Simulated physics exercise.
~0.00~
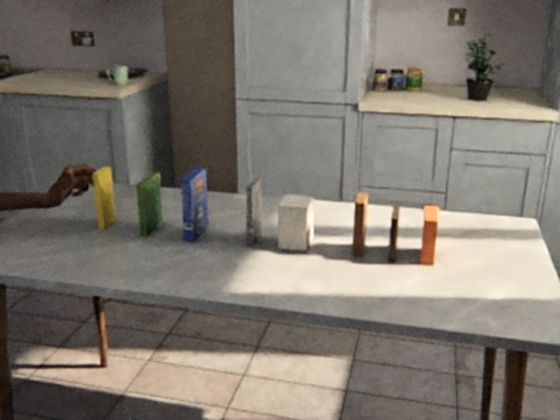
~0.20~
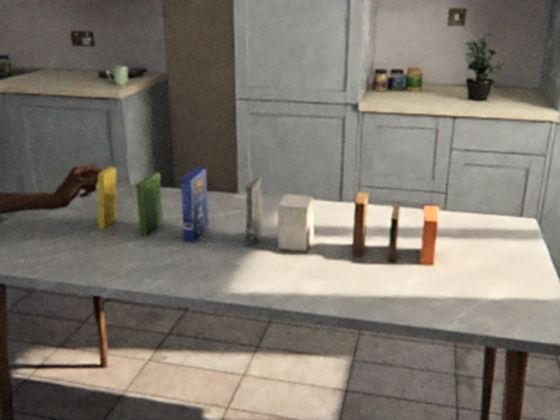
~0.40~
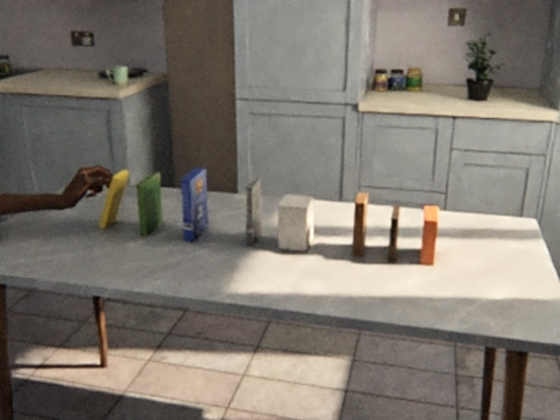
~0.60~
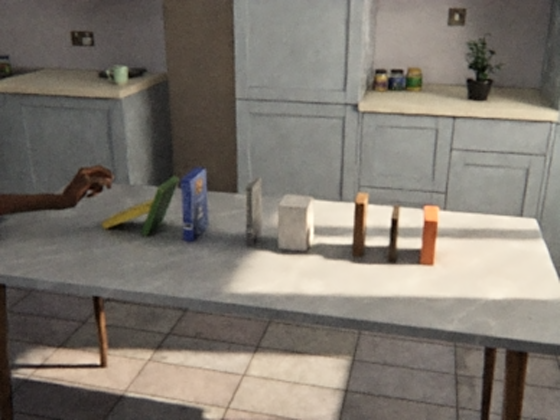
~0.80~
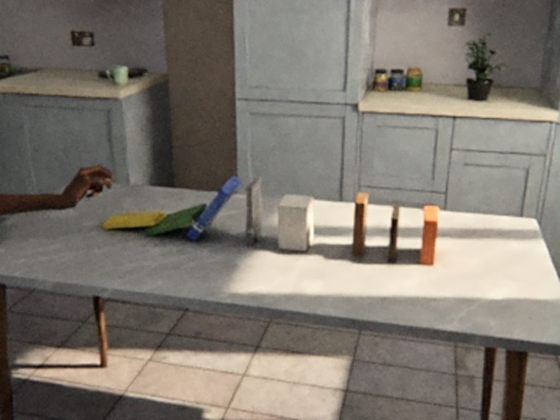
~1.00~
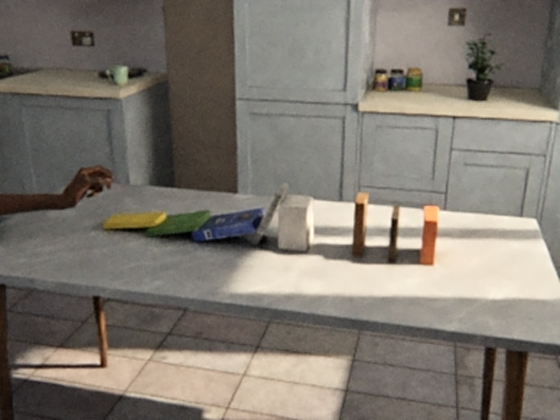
A row of upright blocks toppled like dominoes on a kitchen table after a hand tipped the yellow one rightward, knocking down the green and then the blue, until the grey one leaned toward the white block, which stayed standing with the three beyond it.
